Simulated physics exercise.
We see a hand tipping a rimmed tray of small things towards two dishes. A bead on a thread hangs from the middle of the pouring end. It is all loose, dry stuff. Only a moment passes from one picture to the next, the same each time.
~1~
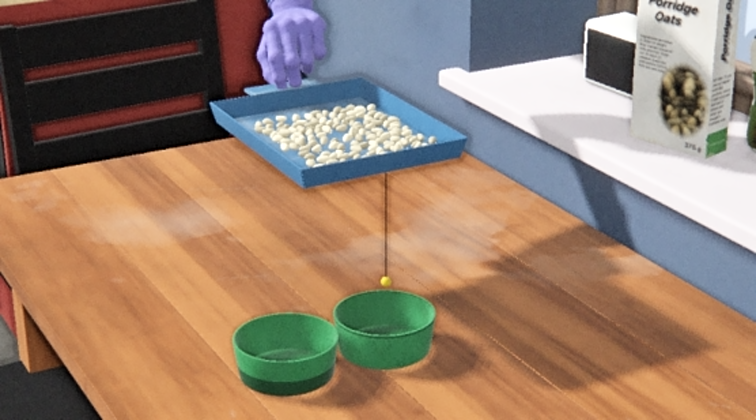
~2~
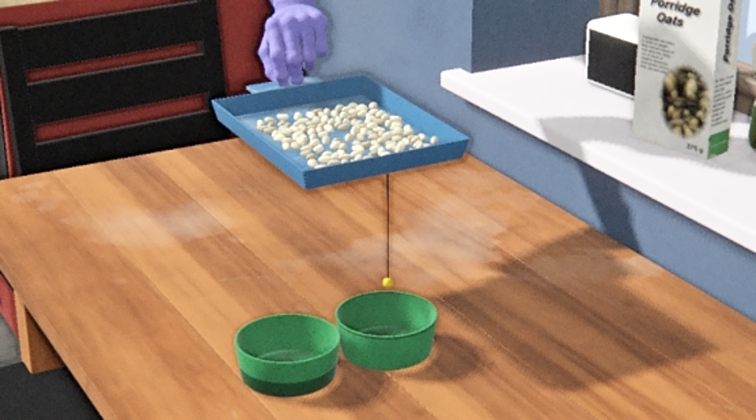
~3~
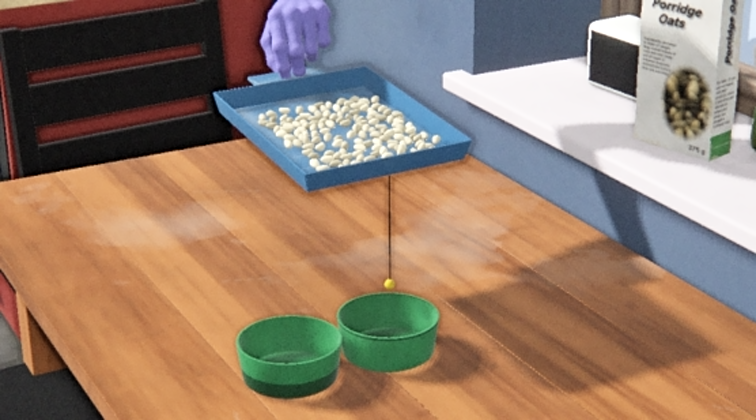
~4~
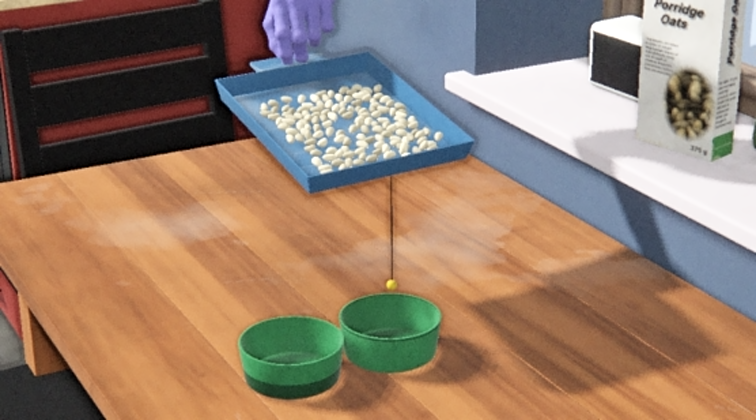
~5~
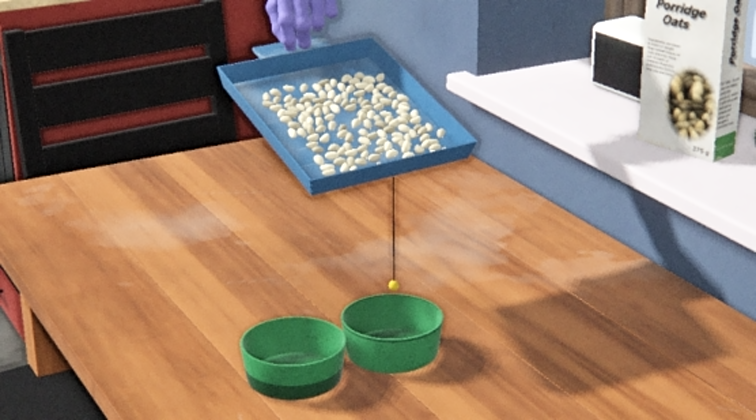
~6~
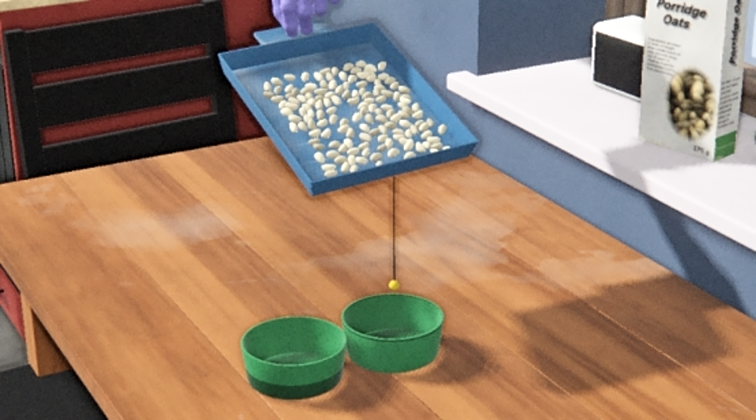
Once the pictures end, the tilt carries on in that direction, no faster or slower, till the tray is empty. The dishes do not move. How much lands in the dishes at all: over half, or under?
They take over half between them.
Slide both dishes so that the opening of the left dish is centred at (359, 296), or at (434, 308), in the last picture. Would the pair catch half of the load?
The first try: Not half. The second: The smaller part.
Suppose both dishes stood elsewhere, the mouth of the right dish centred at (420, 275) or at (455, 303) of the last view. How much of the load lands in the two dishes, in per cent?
The first gives 0 %, the second 70 %.
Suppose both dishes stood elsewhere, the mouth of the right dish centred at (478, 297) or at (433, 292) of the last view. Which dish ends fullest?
One: Left. Two: The left dish.
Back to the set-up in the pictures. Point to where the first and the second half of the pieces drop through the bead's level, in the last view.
Early half (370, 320), late half (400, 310).
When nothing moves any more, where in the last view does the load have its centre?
Roughly at (386, 358).
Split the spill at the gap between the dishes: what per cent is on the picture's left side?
Near 10 %.
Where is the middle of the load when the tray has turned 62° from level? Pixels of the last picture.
Near (377, 141).
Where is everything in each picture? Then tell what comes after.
Corners of the pouring end near (304, 167) and (460, 137), level; middle of the load near (354, 133), white beans; left dish near (308, 374); right dish near (409, 348); bead on its thread near (386, 282), in the first picture.
Corners of the pouring end near (306, 168) and (462, 138), level; middle of the load near (356, 132), in the second picture.
Corners of the pouring end near (308, 171) and (465, 139), tipped barely, lowest at the left corner; middle of the load near (358, 129), in the third picture.
Corners of the pouring end near (310, 174) and (467, 139), tipped a little, lowest at the left corner; middle of the load near (360, 123), in the fourth picture.
Corners of the pouring end near (313, 176) and (470, 140), tipped a little, lowest at the left corner; middle of the load near (363, 117), in the fifth picture.
Corners of the pouring end near (314, 178) and (471, 139), tipped clearly, lowest at the left corner; middle of the load near (364, 111); left dish near (317, 378); right dish near (417, 352), in the sixth picture.
Shortly afterwards, tray tipped steeply; the whole lot on the tray.
Next, tray tipped past a quarter turn; all but a few on the tray; only a few in the left dish; only a few outside both; only a few in the air.
Some moments later, tray tipped past a quarter turn; near a quarter in the left dish; near half in the right dish; near a third outside both.
In the end, tray tipped past a quarter turn; near a quarter in the left dish; near half in the right dish; near a third outside both.
